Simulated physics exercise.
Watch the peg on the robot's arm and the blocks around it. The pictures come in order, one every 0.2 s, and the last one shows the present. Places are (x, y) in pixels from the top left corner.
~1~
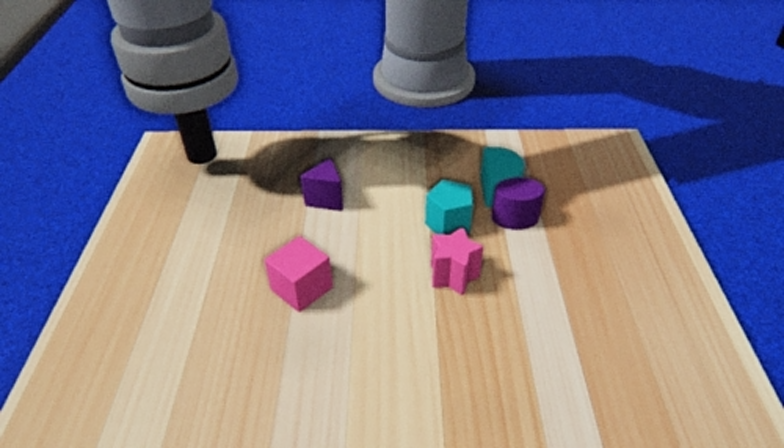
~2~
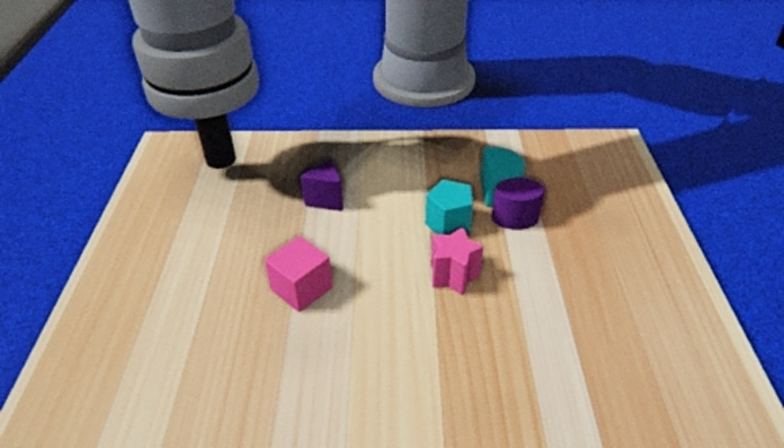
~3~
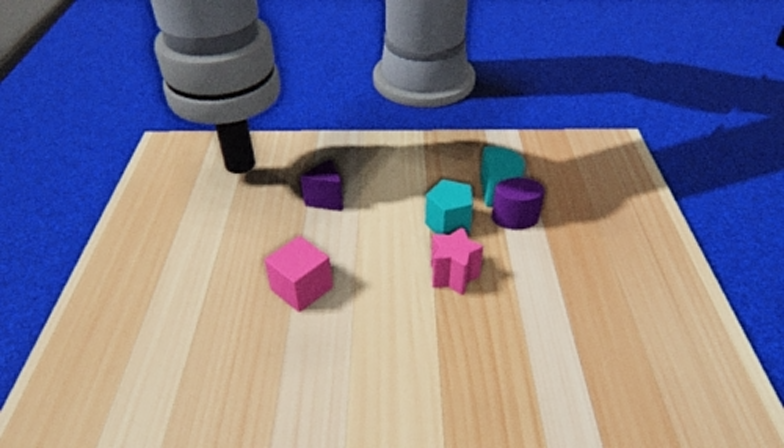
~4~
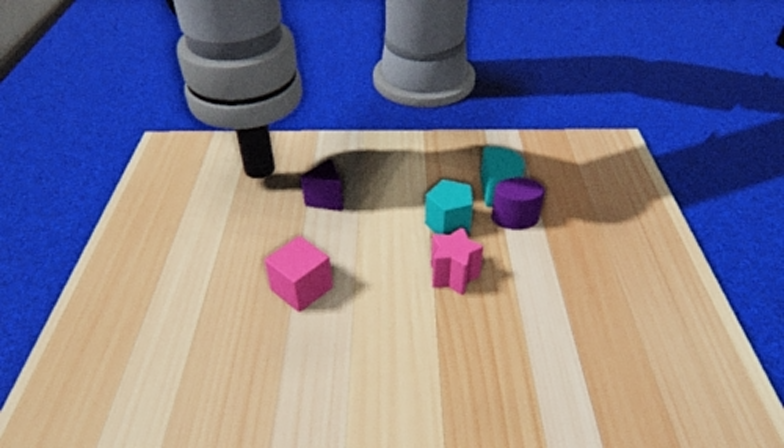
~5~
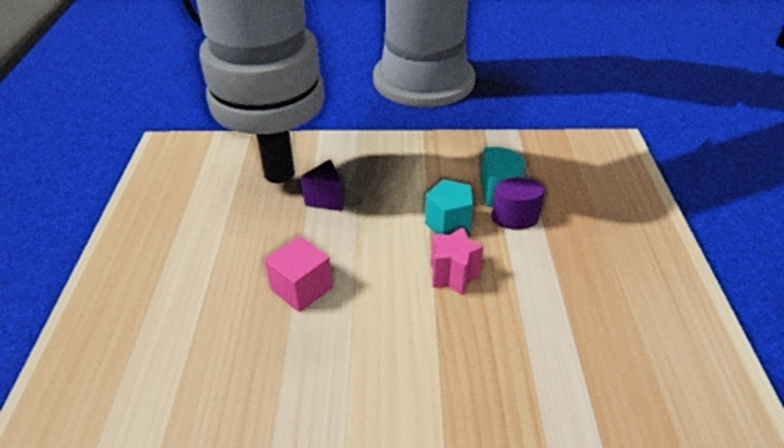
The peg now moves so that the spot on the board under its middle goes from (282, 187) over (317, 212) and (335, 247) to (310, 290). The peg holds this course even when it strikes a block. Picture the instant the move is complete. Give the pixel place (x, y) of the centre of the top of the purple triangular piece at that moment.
Put as a pixel place, it's (349, 178).
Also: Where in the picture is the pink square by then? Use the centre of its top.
I'd expect the centre of its top face to be at (273, 285).
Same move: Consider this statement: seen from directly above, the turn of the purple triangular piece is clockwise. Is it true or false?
The statement is false.
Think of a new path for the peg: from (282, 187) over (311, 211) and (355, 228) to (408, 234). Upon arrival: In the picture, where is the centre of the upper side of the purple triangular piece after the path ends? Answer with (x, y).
Expect it around (353, 176).
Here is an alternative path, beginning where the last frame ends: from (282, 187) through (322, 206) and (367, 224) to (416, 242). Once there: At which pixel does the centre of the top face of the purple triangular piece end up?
Its top centre is at about (398, 182).
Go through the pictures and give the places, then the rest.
In the first frame, peg's lower end at (202, 156); pink square at (297, 257); purple triangular piece at (324, 171).
In the second frame, peg at (221, 160); blocks still.
In the third frame, peg at (240, 165); blocks still.
In the fourth frame, peg at (260, 170); blocks still.
In the fifth frame, peg at (280, 175); pink square at (297, 257); purple triangular piece at (324, 171).
On the path given first. One third of the way, peg at (316, 200); purple triangular piece at (343, 177), turned 70° anticlockwise.
Two thirds of the way, peg at (334, 235); purple triangular piece at (349, 178), turned 85° anticlockwise.
At the end, peg at (308, 278); pink square at (273, 285); purple triangular piece at (349, 178), turned 85° anticlockwise.
